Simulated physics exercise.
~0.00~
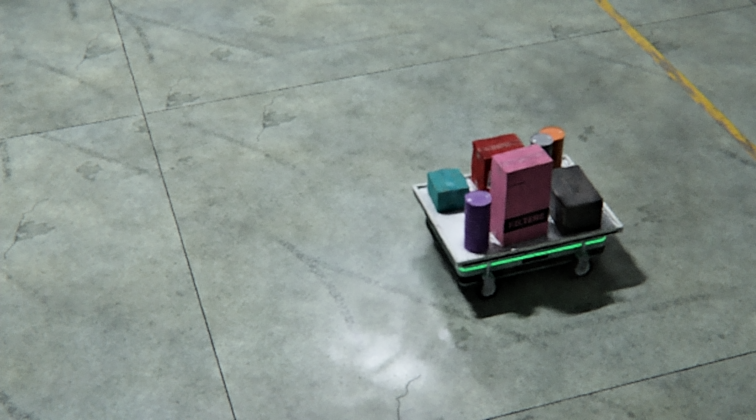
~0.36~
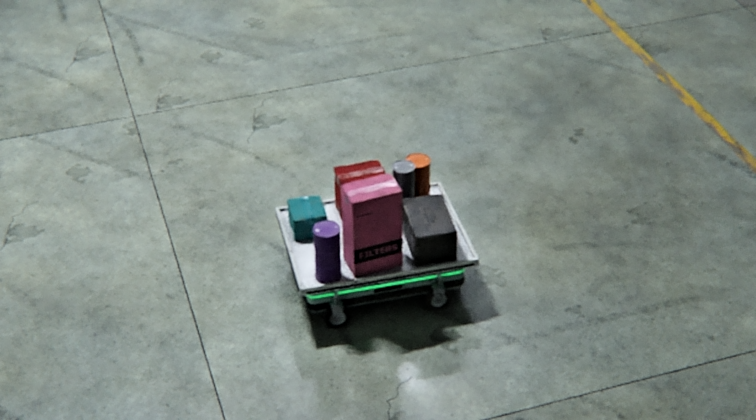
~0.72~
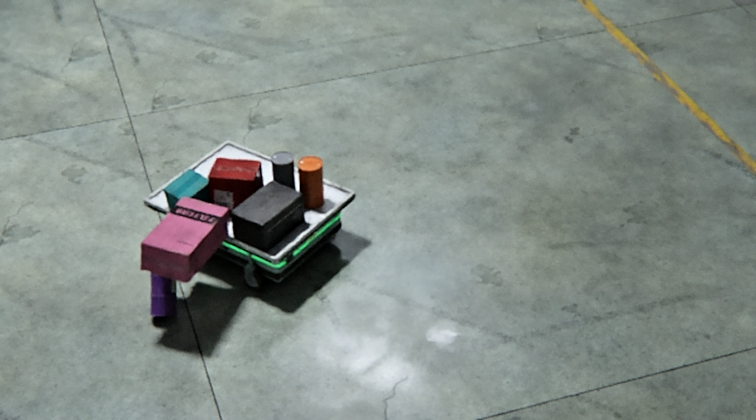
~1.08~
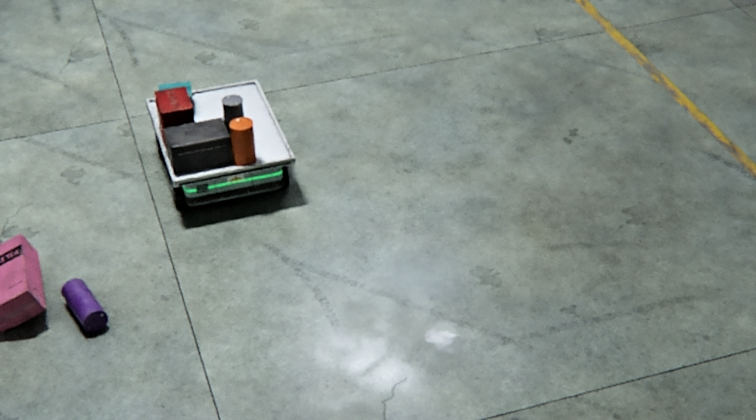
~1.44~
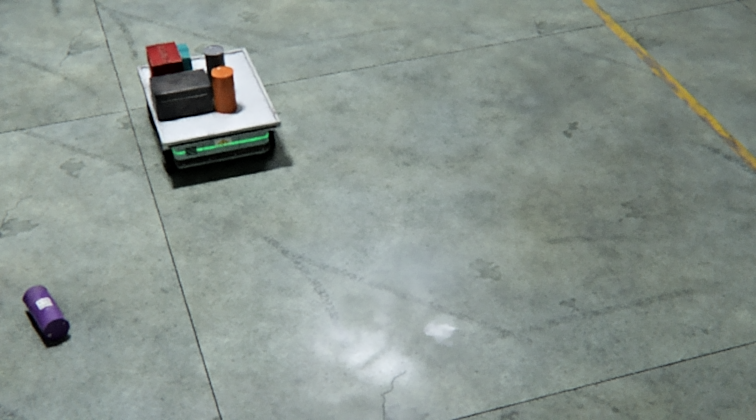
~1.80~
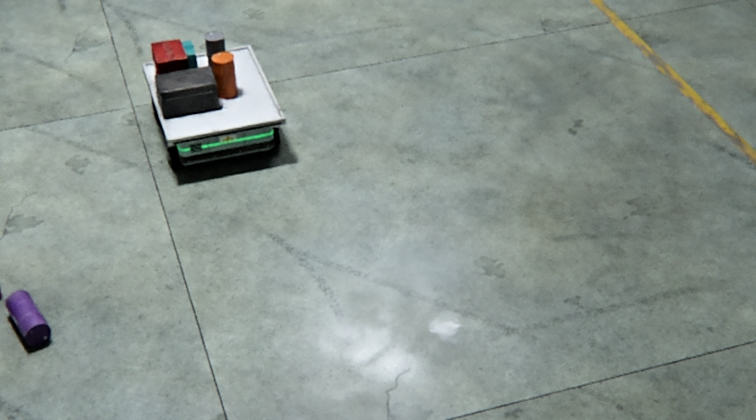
A delivery robot turns, tipping a pink box and purple canister off, then stops.
